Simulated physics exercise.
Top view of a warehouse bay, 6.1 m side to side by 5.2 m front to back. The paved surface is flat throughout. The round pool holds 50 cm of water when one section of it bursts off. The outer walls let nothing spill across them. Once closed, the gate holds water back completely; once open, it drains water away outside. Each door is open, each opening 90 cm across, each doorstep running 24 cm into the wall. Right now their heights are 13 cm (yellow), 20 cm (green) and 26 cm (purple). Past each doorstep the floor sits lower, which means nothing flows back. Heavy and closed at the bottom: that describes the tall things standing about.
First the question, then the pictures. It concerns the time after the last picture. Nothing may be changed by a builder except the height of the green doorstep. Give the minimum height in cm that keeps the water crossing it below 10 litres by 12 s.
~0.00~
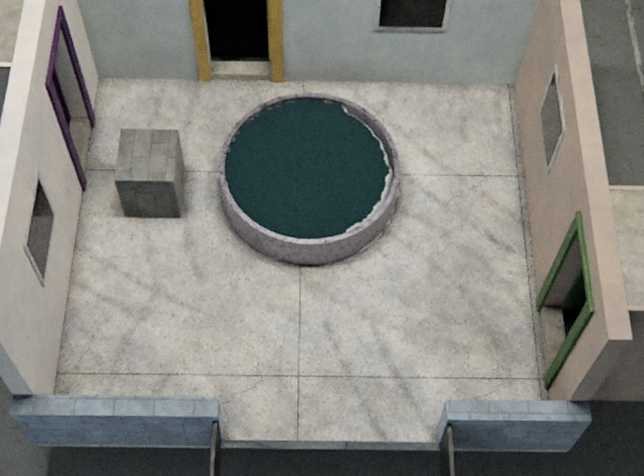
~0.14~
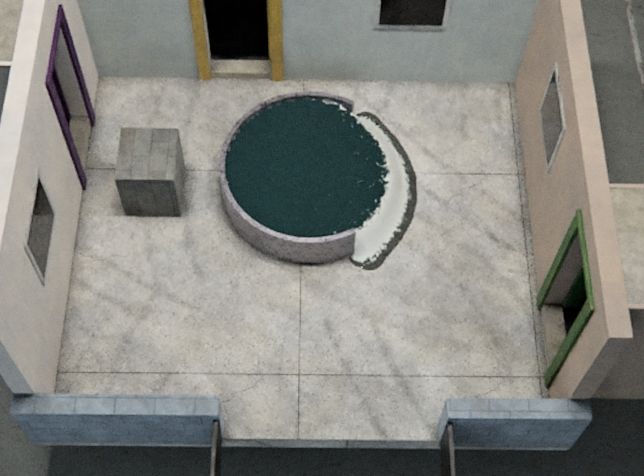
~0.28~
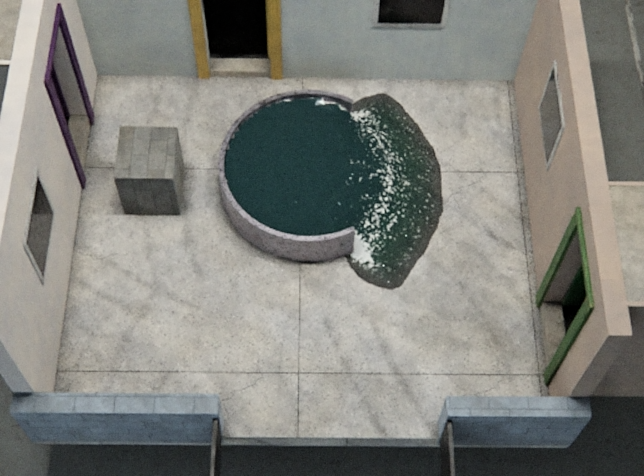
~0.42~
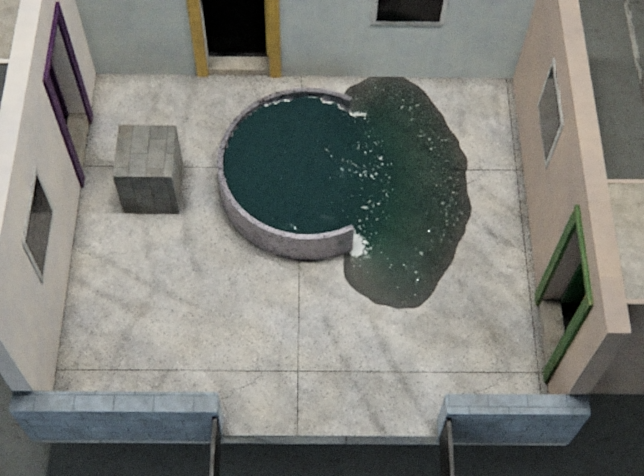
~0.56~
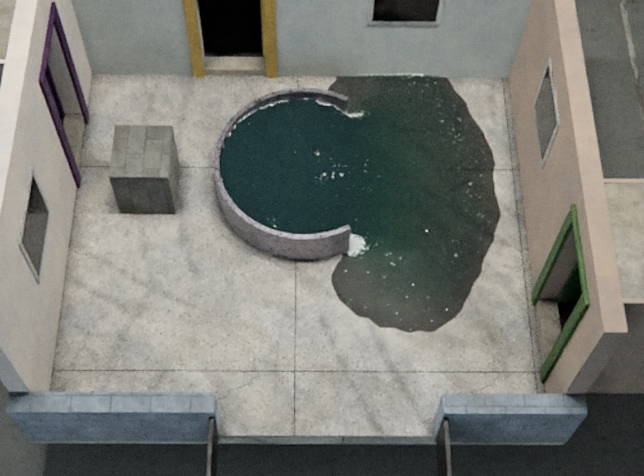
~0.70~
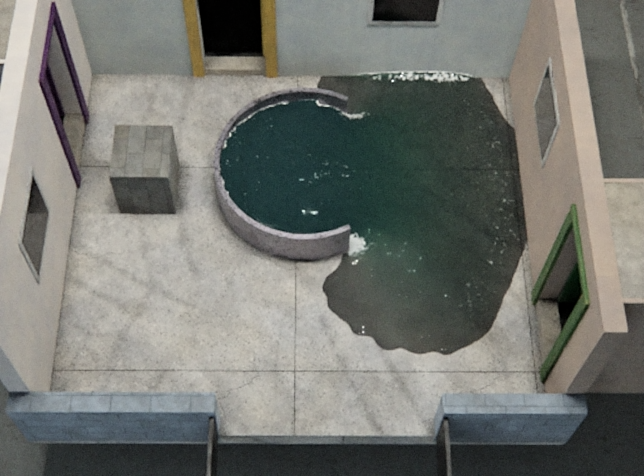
13.5 cm.
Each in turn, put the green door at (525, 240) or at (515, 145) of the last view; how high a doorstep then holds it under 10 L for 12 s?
Roughly 22 cm for the first and 26 cm for the second.
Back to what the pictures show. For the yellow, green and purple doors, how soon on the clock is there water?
Yellow 3.6 s, green 0.9 s, purple 5.0 s.
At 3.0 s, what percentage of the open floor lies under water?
Wet: Close to 40 %.
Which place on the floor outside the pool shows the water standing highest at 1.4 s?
At about (500, 86).
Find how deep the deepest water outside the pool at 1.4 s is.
Roughly 34 cm.
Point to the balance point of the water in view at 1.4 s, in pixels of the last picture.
Near (369, 188).
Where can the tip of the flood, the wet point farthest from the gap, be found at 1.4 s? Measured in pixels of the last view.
In the last picture, around (537, 417).
After 1.4 s water covers 35 % of the floor, deepest (34 cm) near (500, 86); 16 cm at the green door, 0 litres in over its 20 cm doorstep.
After 3.0 s water covers 40 % of the floor, deepest (26 cm) near (537, 417); 13 cm at the green door, 0 litres in over its 20 cm doorstep.
After 12.0 s water covers 95 % of the floor, deepest (9 cm) near (500, 86); 5 cm at the green door, 0 litres in over its 20 cm doorstep.
At the green door as built, the water arrived by 1.0 s and peaked near 16 cm at 2.4 s.
With a doorstep of 11 cm, 26 litres would have come in within the 12 s; with 15 cm, 4 litres. So under 10 litres takes about 13.5 cm.
